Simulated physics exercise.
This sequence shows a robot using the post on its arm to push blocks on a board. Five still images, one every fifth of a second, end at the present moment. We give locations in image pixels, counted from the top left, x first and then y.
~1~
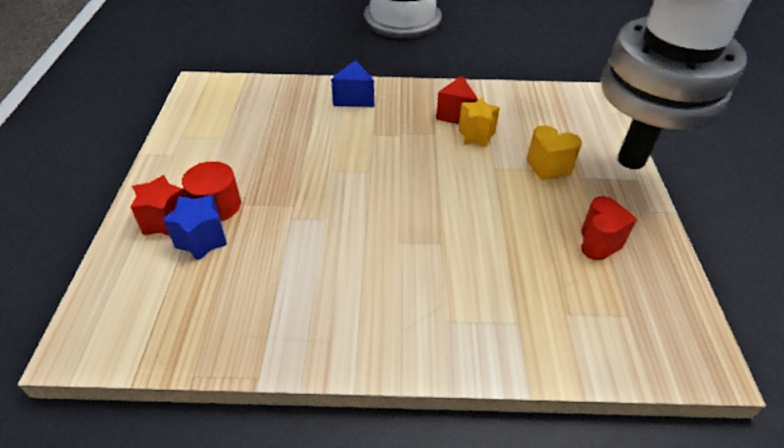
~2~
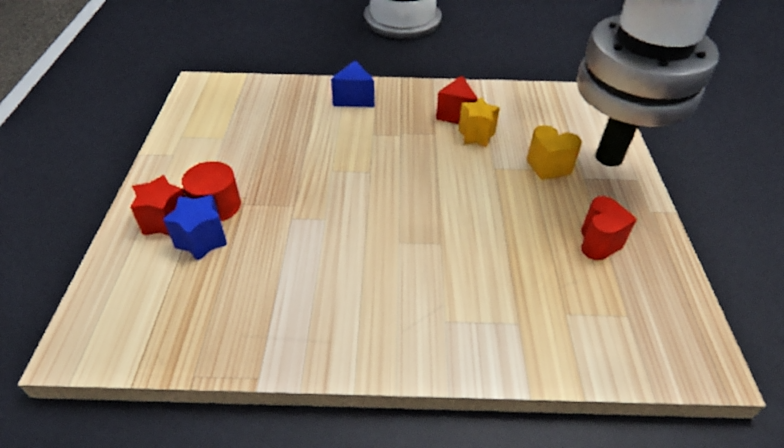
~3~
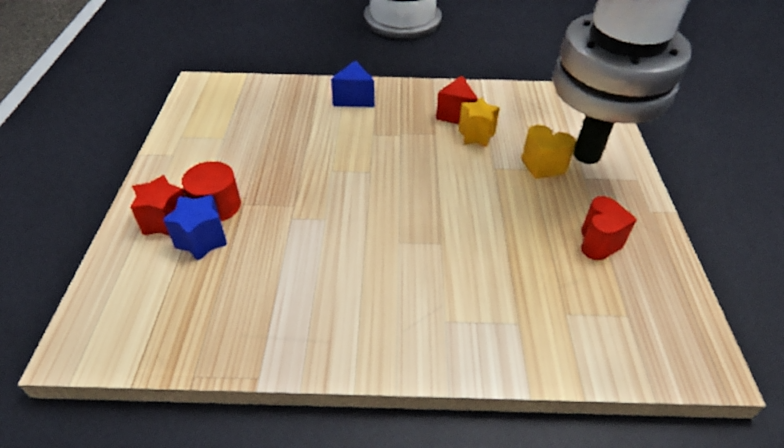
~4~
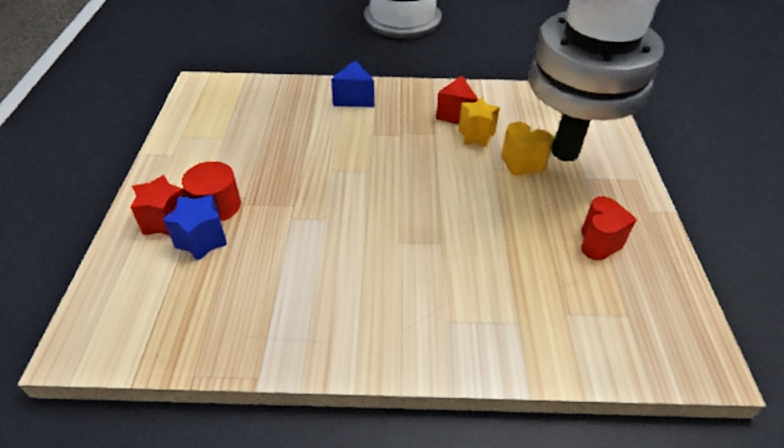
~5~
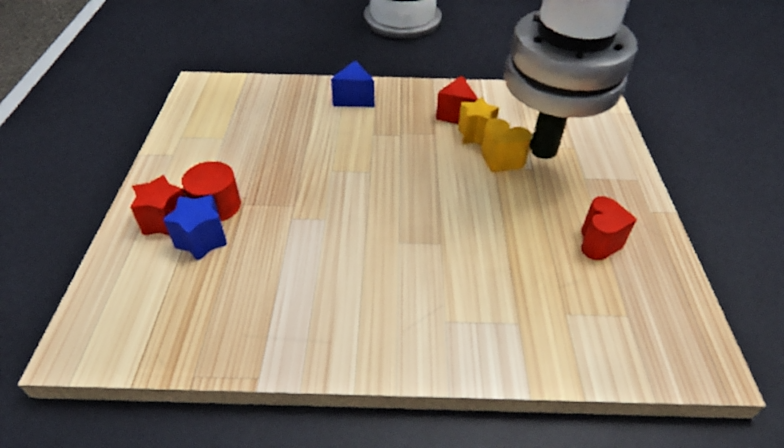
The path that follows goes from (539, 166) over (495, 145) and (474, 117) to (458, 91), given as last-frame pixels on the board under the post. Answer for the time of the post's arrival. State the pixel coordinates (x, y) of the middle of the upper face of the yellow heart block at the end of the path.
Around pixel (468, 128).
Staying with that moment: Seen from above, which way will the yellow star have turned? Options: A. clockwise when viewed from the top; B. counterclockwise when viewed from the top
It's A.
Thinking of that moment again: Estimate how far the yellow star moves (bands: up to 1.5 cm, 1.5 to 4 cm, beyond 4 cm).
Distance: 1.5 to 4 cm.
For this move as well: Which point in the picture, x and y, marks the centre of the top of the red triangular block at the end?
Roughly at (436, 70).
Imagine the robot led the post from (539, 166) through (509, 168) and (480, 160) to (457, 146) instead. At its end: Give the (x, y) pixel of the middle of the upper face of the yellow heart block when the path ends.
It is going to be at (423, 119).
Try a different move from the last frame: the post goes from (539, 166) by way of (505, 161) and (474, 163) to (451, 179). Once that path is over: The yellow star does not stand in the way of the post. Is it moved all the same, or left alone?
Somewhere new.
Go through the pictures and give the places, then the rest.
The first picture shows tip of the post (631, 162), middles of tops, red triangular block (459, 88), yellow star (481, 108), yellow heart block (557, 138).
The second picture shows post (609, 159), nothing pushed.
The third picture shows post (587, 157), yellow heart block (551, 138).
The fourth picture shows post (565, 154), yellow heart block (529, 135).
The fifth picture shows post (543, 152), red triangular block (459, 88), yellow star (480, 108), yellow heart block (507, 132).
The first path, step by step. One third of the way, post (497, 130); yellow star (461, 107), turned 75° clockwise; yellow heart block (468, 128), turned 40° anticlockwise.
Two thirds of the way, post (476, 102); red triangular block (445, 79), turned 25° anticlockwise; yellow star (457, 103), turned 30° clockwise; yellow heart block (468, 128), turned 40° anticlockwise.
At the end, post (460, 77); red triangular block (436, 70), turned 100° anticlockwise; yellow star (457, 103), turned 30° clockwise; yellow heart block (468, 128), turned 40° anticlockwise.
